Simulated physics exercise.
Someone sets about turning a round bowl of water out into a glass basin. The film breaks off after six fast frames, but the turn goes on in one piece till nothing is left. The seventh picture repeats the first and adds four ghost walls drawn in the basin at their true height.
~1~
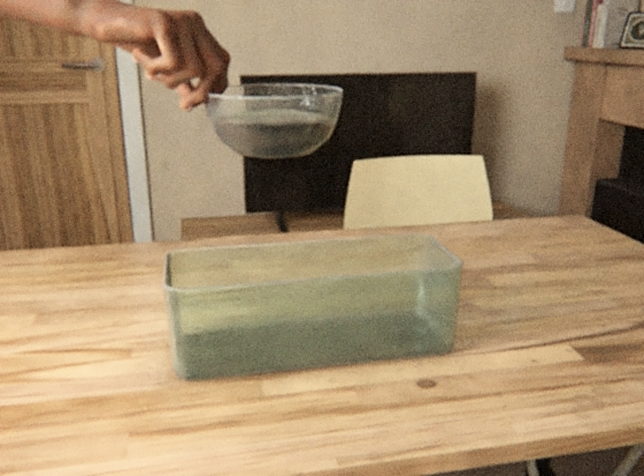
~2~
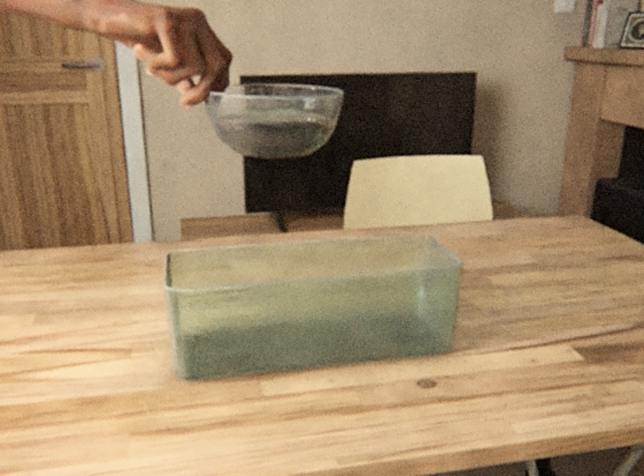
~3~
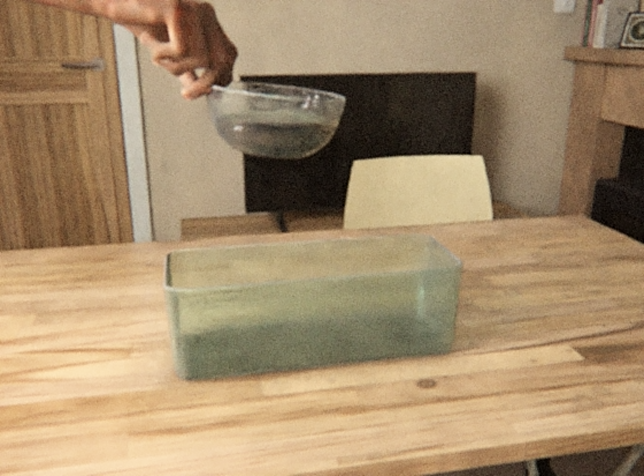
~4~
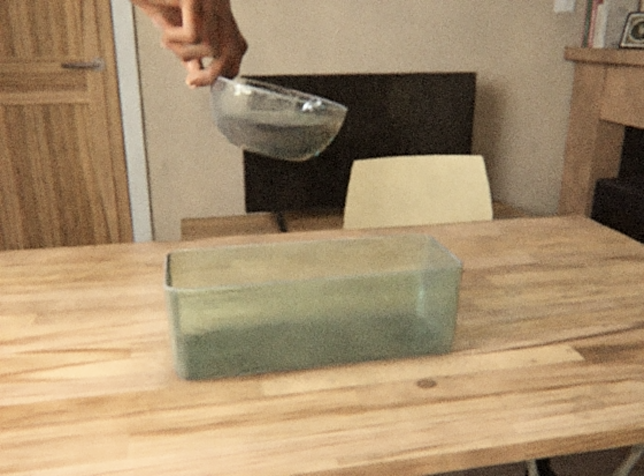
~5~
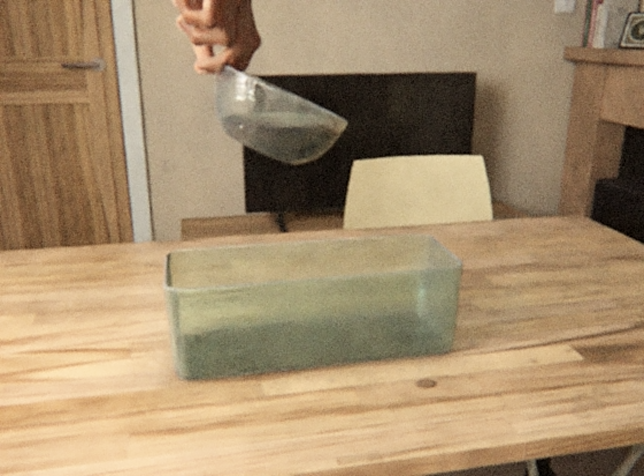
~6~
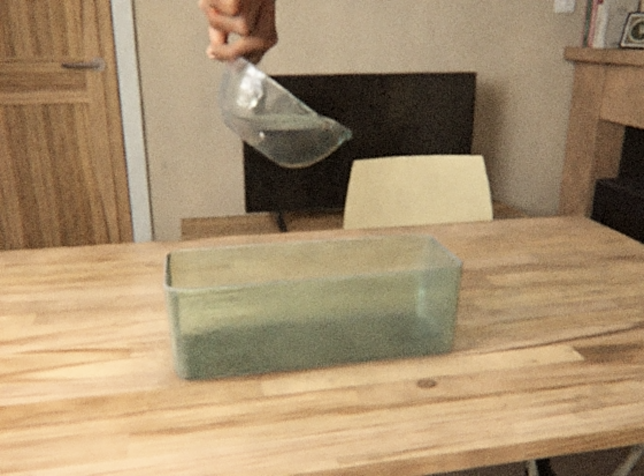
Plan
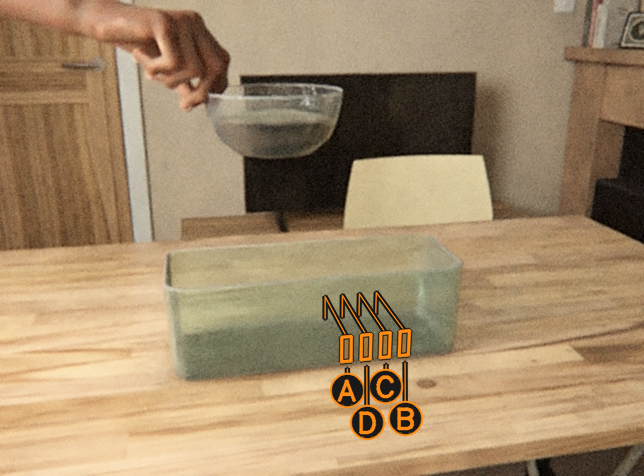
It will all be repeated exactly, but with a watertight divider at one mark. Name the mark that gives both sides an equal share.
C works best here.
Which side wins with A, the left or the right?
The right side.
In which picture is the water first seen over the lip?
In picture 6.
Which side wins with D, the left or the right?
The right one.
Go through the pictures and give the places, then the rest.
The first frame shows upright, lip at (338, 88); basin from (175, 377) to (452, 348); nothing has left yet.
The second frame shows upright, lip at (339, 90); nothing has left yet.
The third frame shows tipped about 7°, lip at (341, 96); nothing has left yet.
The fourth frame shows tipped about 15°, lip at (343, 106); nothing has left yet.
The fifth frame shows tipped about 25°, lip at (344, 119); nothing has left yet.
The sixth frame shows tipped about 37°, lip at (341, 134); water is over the lip, down to (345, 136).
In orange, A at (347, 368); B at (405, 362); C at (386, 364); D at (366, 366).
With A, about 9 % ends left of the wall and 89 % right of it.
With B, about 81 % ends left of the wall and 18 % right of it.
With C, about 49 % ends left of the wall and 51 % right of it.
With D, about 24 % ends left of the wall and 75 % right of it.
